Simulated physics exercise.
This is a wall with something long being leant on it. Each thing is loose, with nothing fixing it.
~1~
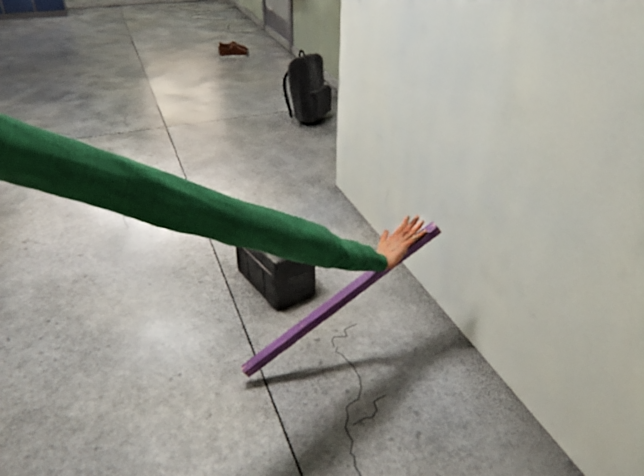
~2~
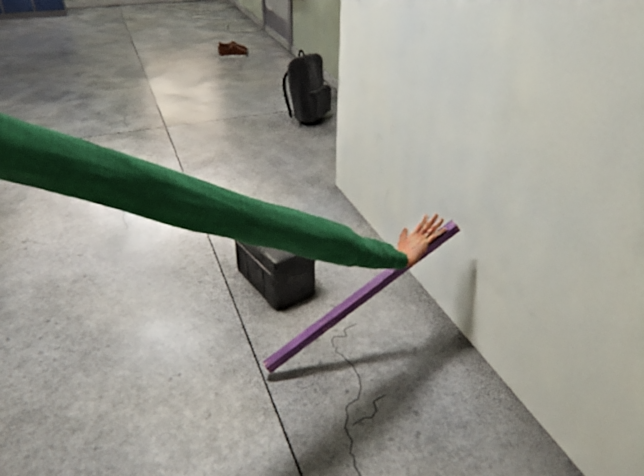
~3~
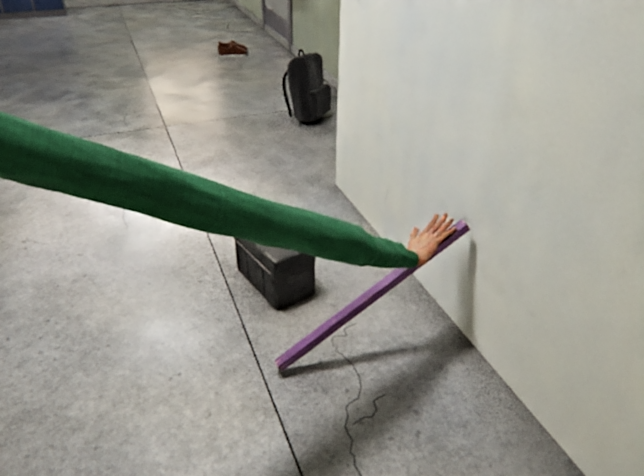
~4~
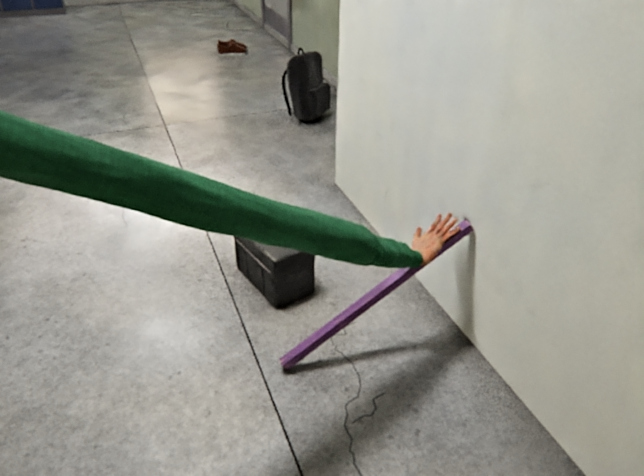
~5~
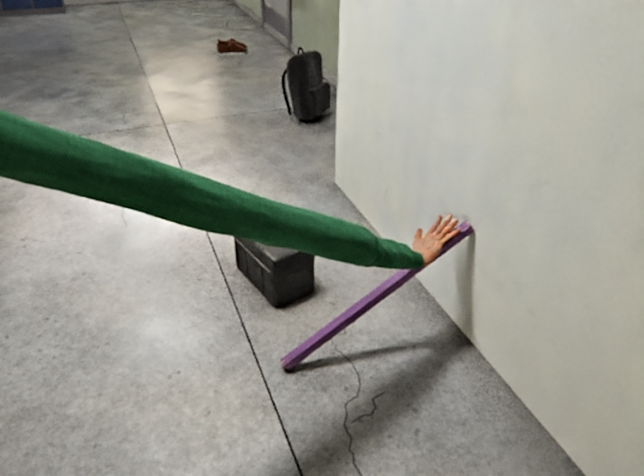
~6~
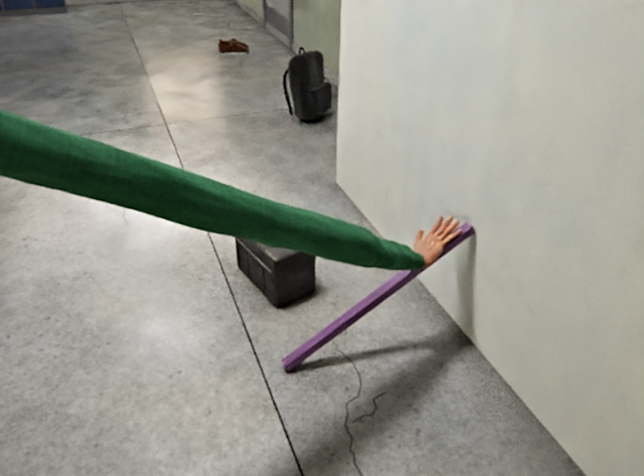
A green-sleeved arm moves a slanted purple pole right to the wall and keeps hold there.
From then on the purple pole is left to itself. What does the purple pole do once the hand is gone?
Nice, it won't stay propped against the wall.
Then, 0.40 s on from there, purple pole 8° lower than it was left near (370, 309).
Then, 0.60 s on from there, purple pole 32° lower than it was left near (360, 346).
Then, 0.70 s on from there, purple pole 34° lower than it was left near (360, 338).
Then, 1.70 s on from there, purple pole 32° lower than it was left near (359, 345).
In the end, moved from the start, purple pole; black toolbox unmoved. At the end, from the last picture's camera, purple pole near (359, 345). The pole slips out.
